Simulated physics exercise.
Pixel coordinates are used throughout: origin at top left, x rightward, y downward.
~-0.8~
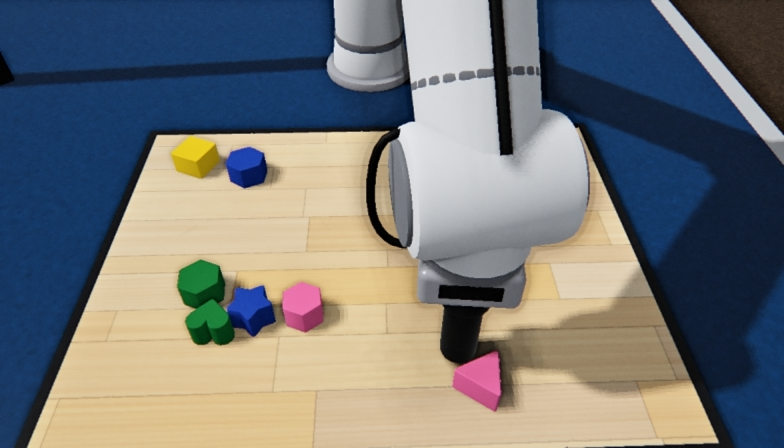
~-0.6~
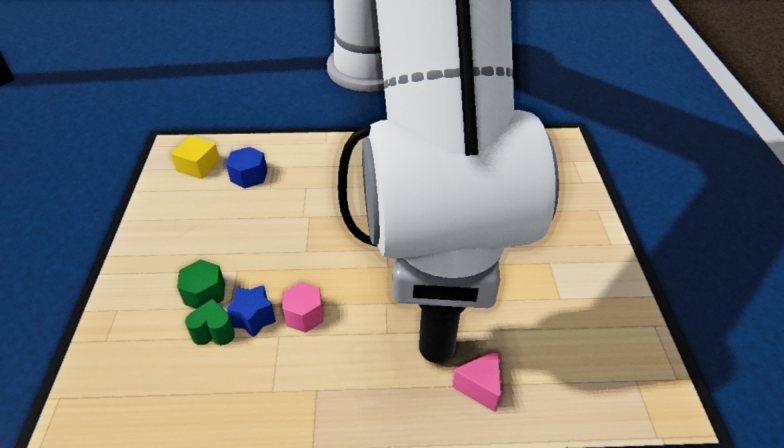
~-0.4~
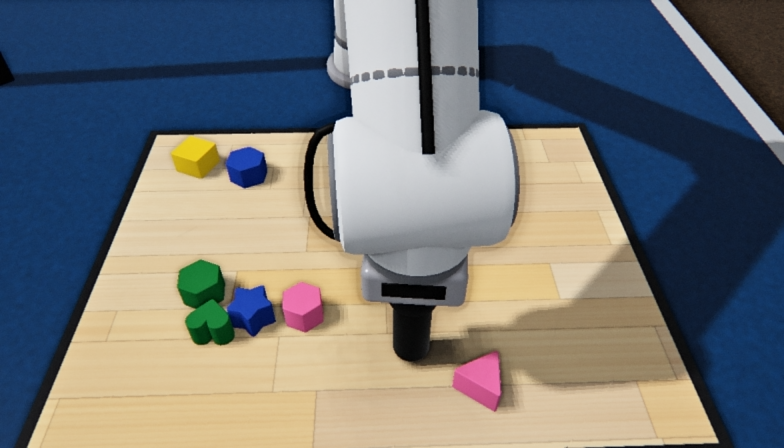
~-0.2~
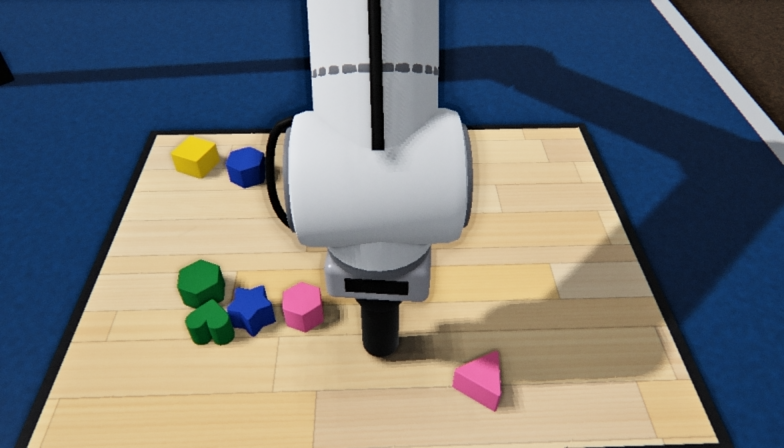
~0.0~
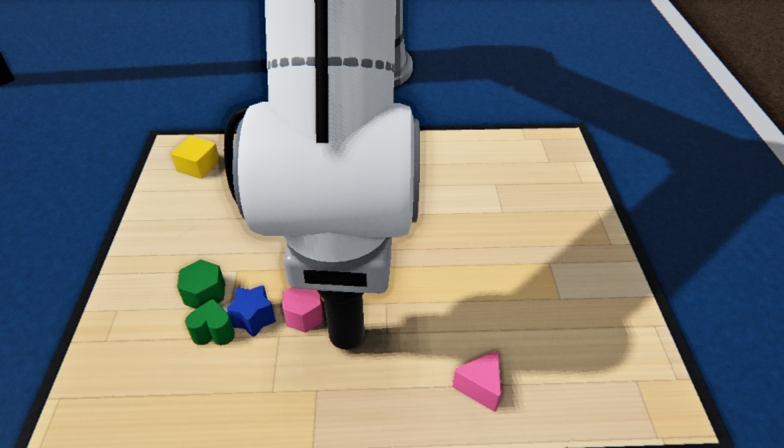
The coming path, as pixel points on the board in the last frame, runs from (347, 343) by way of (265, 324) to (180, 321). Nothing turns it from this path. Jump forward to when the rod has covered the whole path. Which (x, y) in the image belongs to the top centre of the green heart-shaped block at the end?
In the picture, that point is around (157, 331).
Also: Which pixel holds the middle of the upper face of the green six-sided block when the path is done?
My best guess is (173, 253).
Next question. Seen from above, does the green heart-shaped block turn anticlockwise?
The answer is yes.
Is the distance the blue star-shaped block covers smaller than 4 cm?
No.
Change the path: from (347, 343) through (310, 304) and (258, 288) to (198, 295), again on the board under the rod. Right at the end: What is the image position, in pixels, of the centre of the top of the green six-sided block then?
It is going to be at (116, 277).
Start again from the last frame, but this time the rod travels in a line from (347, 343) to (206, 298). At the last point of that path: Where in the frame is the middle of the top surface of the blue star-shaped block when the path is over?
The blue star-shaped block ends near (168, 278).
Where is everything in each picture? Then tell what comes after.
The first frame shows tip of the rod (458, 349), middles of tops, green six-sided block (198, 276), green heart-shaped block (208, 315), blue star-shaped block (249, 300), pink six-sided block (302, 298).
The second frame shows rod (437, 349), nothing pushed.
The third frame shows rod (411, 348), nothing pushed.
The fourth frame shows rod (381, 343), nothing pushed.
The fifth frame shows rod (347, 336), green six-sided block (198, 276), green heart-shaped block (208, 315), blue star-shaped block (249, 300), pink six-sided block (302, 298).
What follows on the original path. One third of the way, rod (291, 322); pink six-sided block (282, 283), turned 25° clockwise.
Two thirds of the way, rod (235, 315); green six-sided block (184, 268), turned 20° anticlockwise; green heart-shaped block (196, 319); blue star-shaped block (216, 283); pink six-sided block (279, 279), turned 45° clockwise.
At the end, rod (177, 315); green six-sided block (173, 253), turned 30° anticlockwise; green heart-shaped block (157, 331), turned 35° anticlockwise; blue star-shaped block (194, 277), turned 55° clockwise; pink six-sided block (279, 279), turned 45° clockwise.
